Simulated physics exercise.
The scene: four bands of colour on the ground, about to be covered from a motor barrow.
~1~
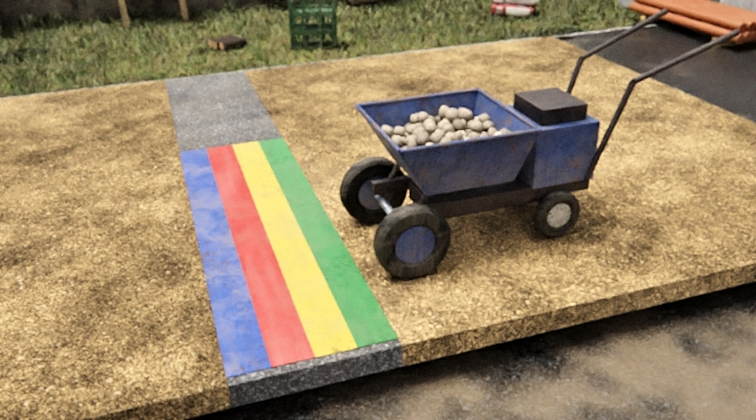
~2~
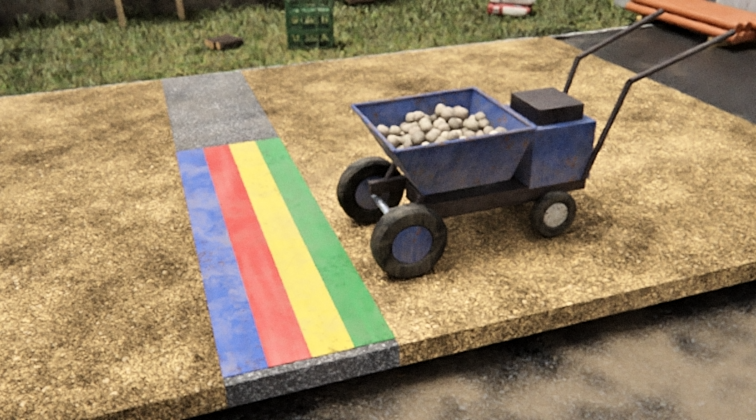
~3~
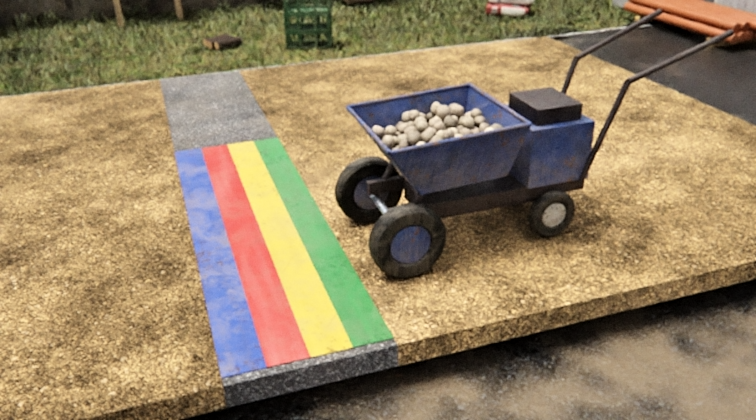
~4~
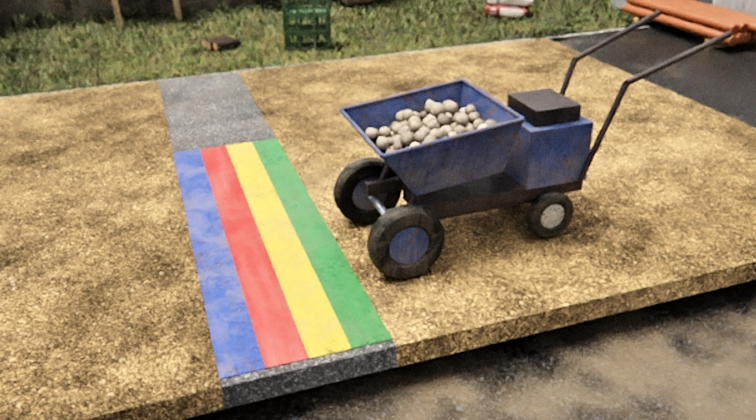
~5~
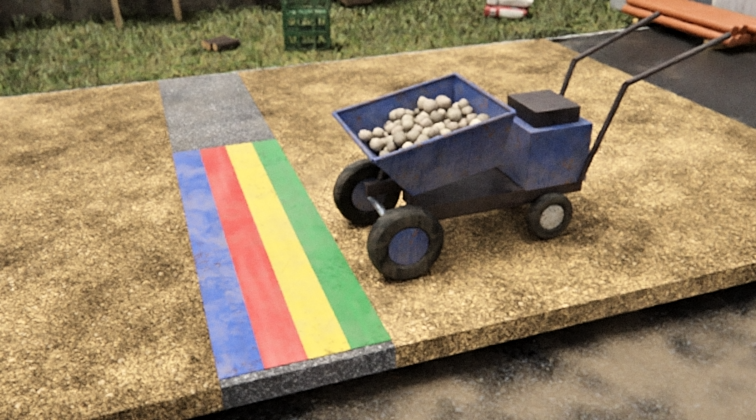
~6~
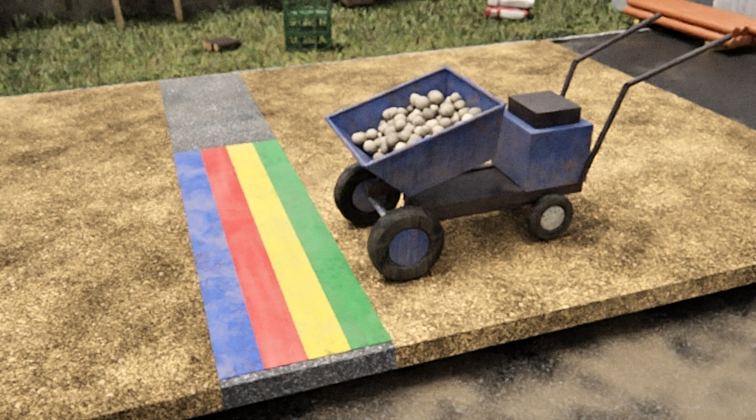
On a gritty slab beside grass, a blue motor barrow's skip of pebbles tilting gradually forward, left, near four coloured stripes.
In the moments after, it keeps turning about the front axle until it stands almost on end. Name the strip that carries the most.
Most covered: The red band.
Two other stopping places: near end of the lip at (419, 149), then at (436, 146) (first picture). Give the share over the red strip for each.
The first gives 30 %, the second 20 %.
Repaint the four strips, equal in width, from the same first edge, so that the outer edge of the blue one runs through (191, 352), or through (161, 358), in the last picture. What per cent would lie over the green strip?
Roughly 0 per cent, and 0 per cent.
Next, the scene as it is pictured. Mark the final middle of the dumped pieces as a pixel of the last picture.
Roughly at (248, 270).
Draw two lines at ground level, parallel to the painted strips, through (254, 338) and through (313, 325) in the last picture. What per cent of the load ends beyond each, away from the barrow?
In turn 40 and 90 in a hundred.
Soon after the last picture, skip tipped steeply; all in the skip.
A little later, skip tipped right over; most in the skip; a small part over the yellow strip; a small part over the red strip; a stray few over the blue strip; a stray few falling.
Later still, skip tipped right over; a small part in the skip; a stray few over the green strip; about a quarter over the yellow strip; about a third over the red strip; about a quarter over the blue strip; a small part off the paint.
At rest, skip tipped right over; a stray few in the skip; a stray few over the green strip; about a quarter over the yellow strip; about a third over the red strip; about a quarter over the blue strip; a small part off the paint.
